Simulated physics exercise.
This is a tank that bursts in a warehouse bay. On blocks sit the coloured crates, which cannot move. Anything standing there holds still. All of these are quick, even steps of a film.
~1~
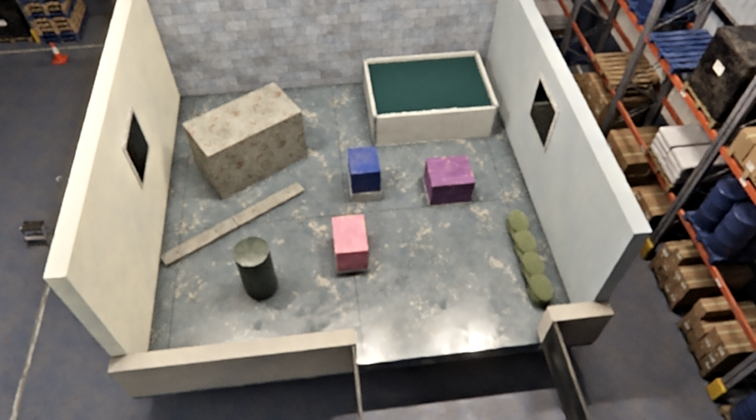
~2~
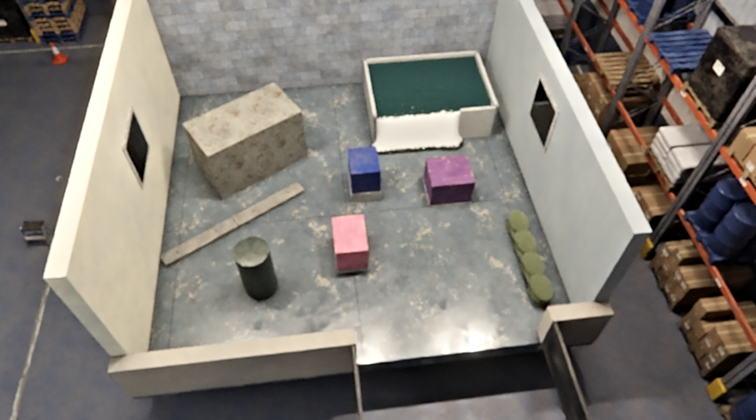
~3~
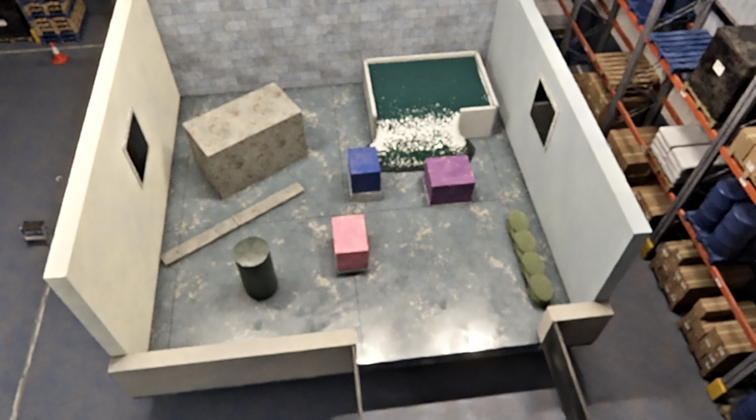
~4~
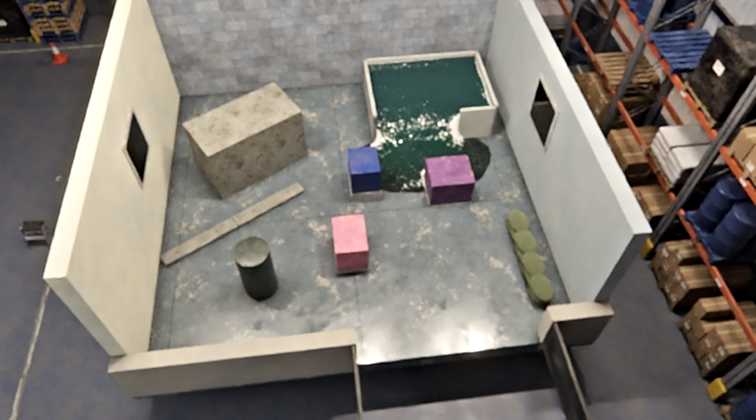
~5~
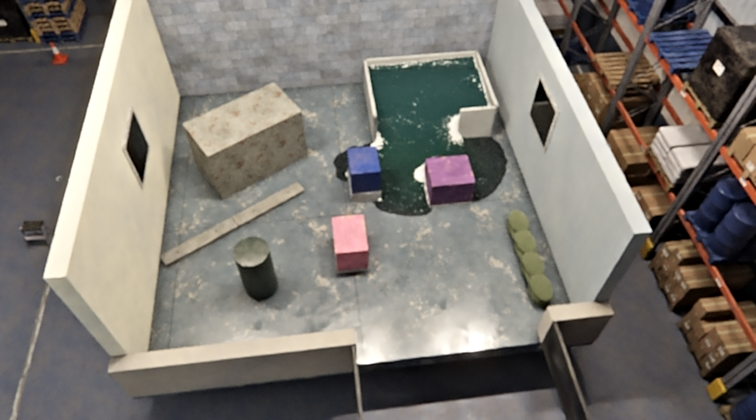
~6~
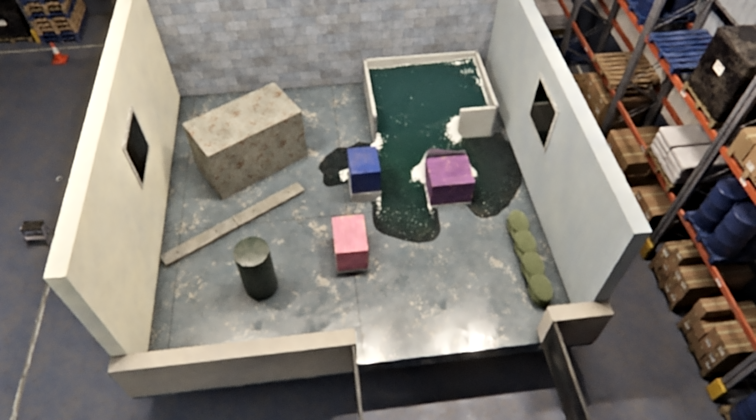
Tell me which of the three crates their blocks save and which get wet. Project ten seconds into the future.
One by one: The pink crate is hit; the purple crate is hit; the blue crate is hit.
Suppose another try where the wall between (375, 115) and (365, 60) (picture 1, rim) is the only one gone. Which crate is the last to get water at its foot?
My answer: The purple-painted one.
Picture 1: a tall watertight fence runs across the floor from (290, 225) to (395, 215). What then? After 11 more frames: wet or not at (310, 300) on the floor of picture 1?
There: Free of water.
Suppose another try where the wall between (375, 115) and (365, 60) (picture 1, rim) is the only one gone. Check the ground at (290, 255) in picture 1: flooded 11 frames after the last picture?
Submerged.
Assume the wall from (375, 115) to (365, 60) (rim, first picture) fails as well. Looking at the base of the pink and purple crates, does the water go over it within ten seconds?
The pink crate is flooded and the purple crate is flooded.
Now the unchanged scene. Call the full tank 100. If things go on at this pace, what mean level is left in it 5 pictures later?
About 54 per cent.
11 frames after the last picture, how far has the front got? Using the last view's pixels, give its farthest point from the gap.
Close to (290, 357), I think.
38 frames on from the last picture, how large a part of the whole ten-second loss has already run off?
Somewhere around 80 per cent, I'd say.
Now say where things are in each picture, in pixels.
The tank at (428, 86) is whole and still, in the first picture.
Water pours out at (417, 133) and has run to (460, 143), in the second picture.
Water pours out at (417, 134) and has run to a hidden place, in the third picture.
Water pours out at (417, 134) and has run to a hidden place, in the fourth picture.
The front is at (406, 212), out from the gap at (417, 135), in the fifth picture.
The front is at (414, 238), out from the gap at (417, 134), in the sixth picture.
A moment on, water covers 30 % of the floor; the pink crate water round its plinth, the purple crate water round its plinth, the blue crate water round its plinth.
Next, water covers 45 % of the floor; the pink crate water round its plinth, the purple crate water round its plinth, the blue crate water round its plinth.
Then, water covers 60 % of the floor; the pink crate water round its plinth, the purple crate water round its plinth, the blue crate water round its plinth.
Later, water covers 80 % of the floor; the pink crate water round its plinth, the purple crate water round its plinth, the blue crate water round its plinth.
In the end, water covers 95 % of the floor; the pink crate was topped, the purple crate was topped, the blue crate was topped.
